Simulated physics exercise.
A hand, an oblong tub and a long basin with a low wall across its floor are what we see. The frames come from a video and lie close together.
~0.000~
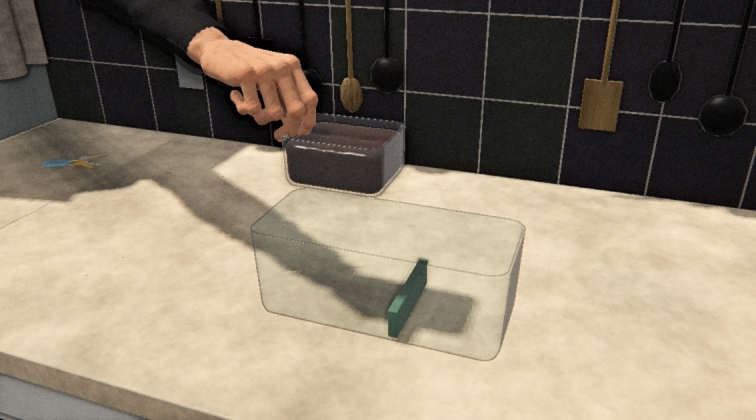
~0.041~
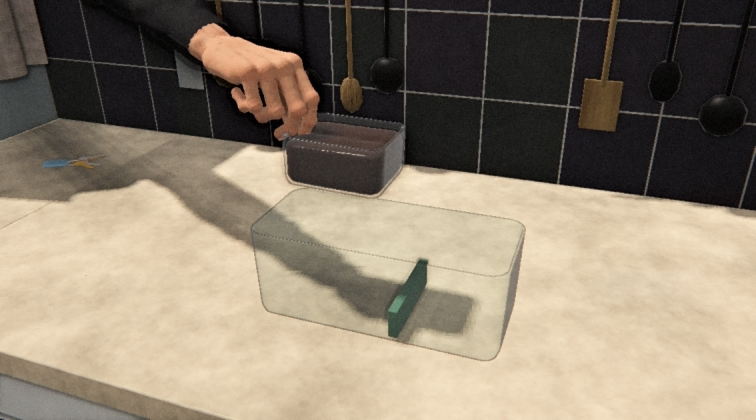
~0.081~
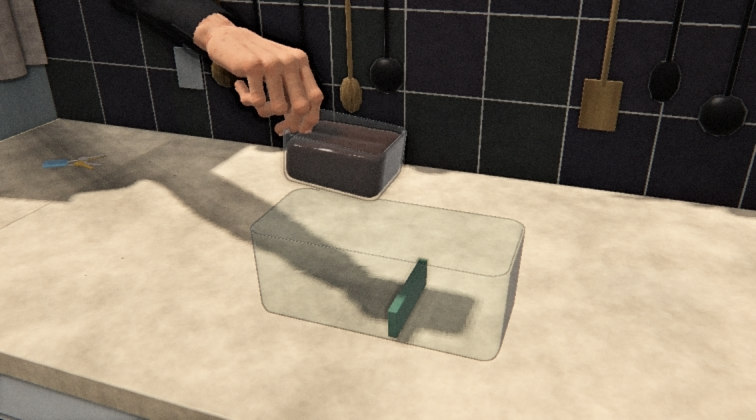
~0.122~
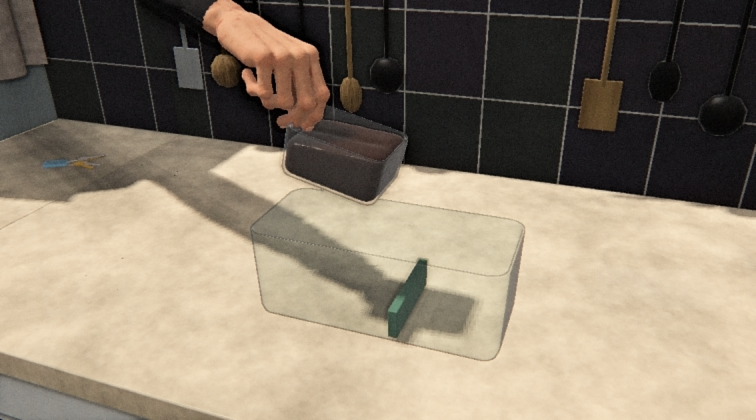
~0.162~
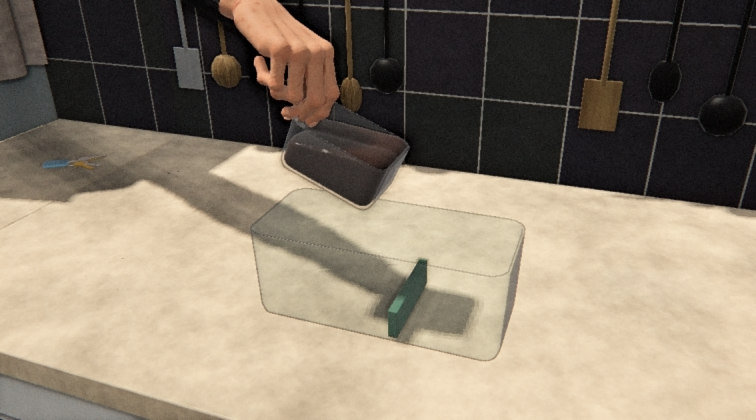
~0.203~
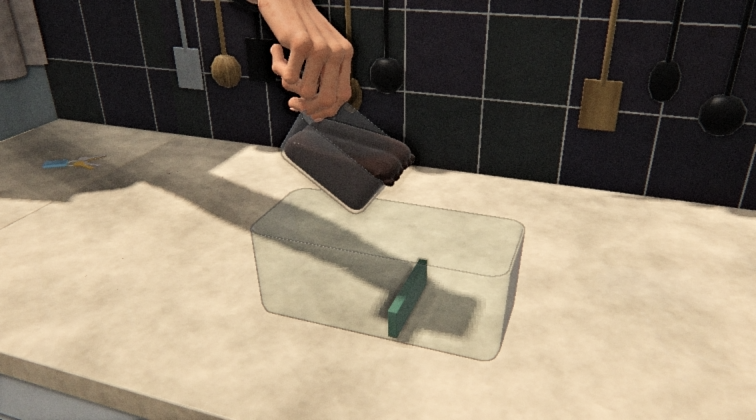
Dark oblong tub of dark liquid being tilted steadily to the right by a hand above a clear basin with a green wall.
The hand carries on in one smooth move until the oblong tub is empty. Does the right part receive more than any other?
Yes.
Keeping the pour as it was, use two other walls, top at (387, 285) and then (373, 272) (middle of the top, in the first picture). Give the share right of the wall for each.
Case 1: 80 %; case 2: 90 %.
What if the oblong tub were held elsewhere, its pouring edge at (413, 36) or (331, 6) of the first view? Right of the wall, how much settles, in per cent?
It works out to around 75 % and then around 30 %.
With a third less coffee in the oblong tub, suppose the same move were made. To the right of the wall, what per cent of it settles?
Some 65 parts in a hundred, give or take.
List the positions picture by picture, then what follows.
The first picture shows tilt 0°; pouring edge (394, 138); surface from (302, 132) to (394, 143); the long basin's rim runs from (273, 209) to (518, 250); the wall's top is at (409, 285).
The second picture shows tilt 2°; pouring edge (394, 140); surface from (302, 131) to (395, 143).
The third picture shows tilt 6°; pouring edge (395, 144); surface from (303, 130) to (395, 145).
The fourth picture shows tilt 14°; pouring edge (397, 151); surface from (304, 129) to (397, 147).
The fifth picture shows tilt 23°; pouring edge (398, 160); surface from (303, 130) to (398, 151); 3 per cent is over the edge.
The sixth picture shows tilt 35°; pouring edge (397, 170); surface from (302, 129) to (390, 155); 8 per cent is over the edge.
Then, 0.44 s in, the tilt is 97° and 16 per cent is still to pour, 6 is left of the wall and 55 right of it.
Then, 0.62 s in, the tilt is 101° and 4 per cent is still to pour, 19 is left of the wall and 72 right of it.
Then, 0.81 s in, the tilt is 101° and 1 per cent is still to pour, 28 is left of the wall and 69 right of it.
Then, 1.01 s in, the tilt is 101° and 0 per cent is still to pour, 34 is left of the wall and 65 right of it.
Finally, 35 per cent lies left of the wall, 64 right of it and 1 outside.
